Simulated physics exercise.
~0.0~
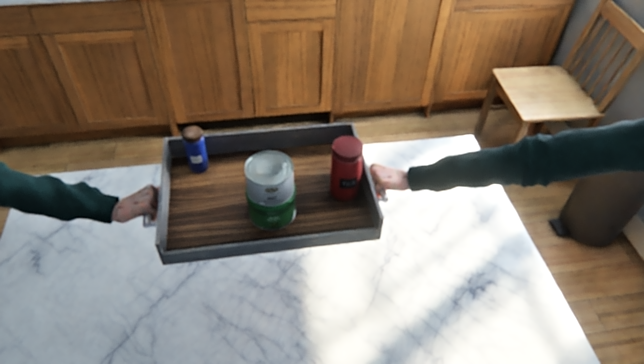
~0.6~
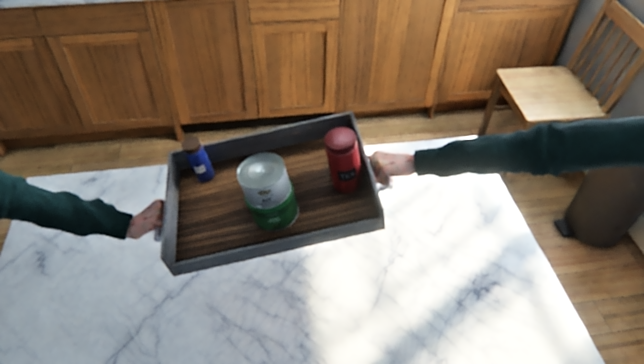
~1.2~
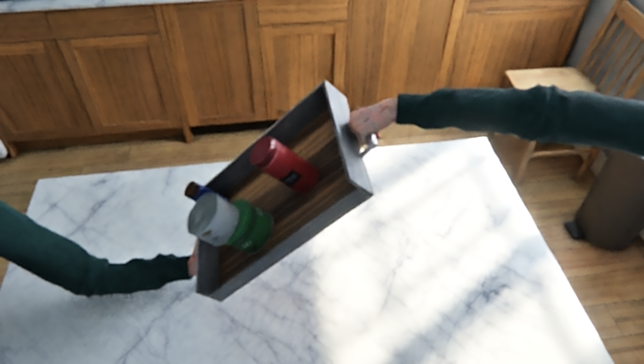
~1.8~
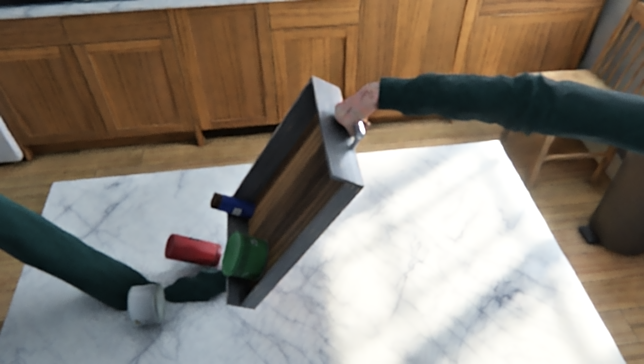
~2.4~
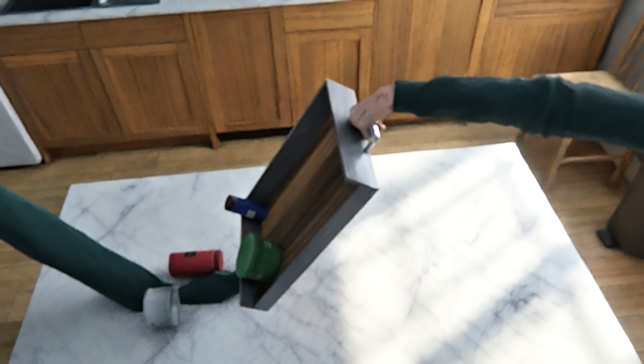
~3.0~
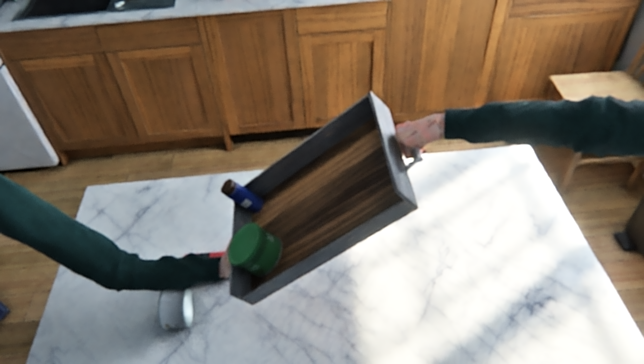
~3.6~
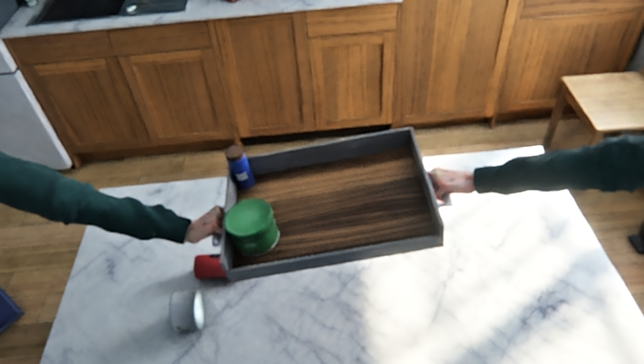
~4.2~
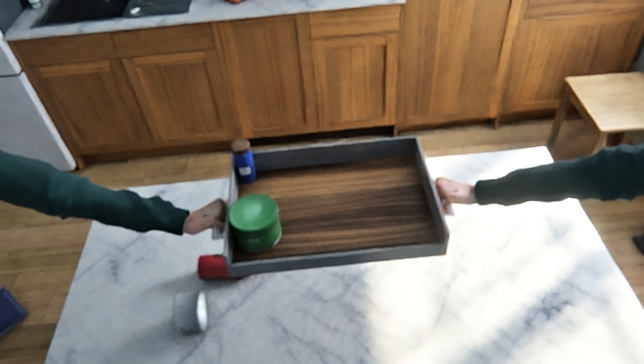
Above a marble kitchen counter, two hands tip a tray steeply left, spilling red and white containers, then level it with green and blue ones inside.
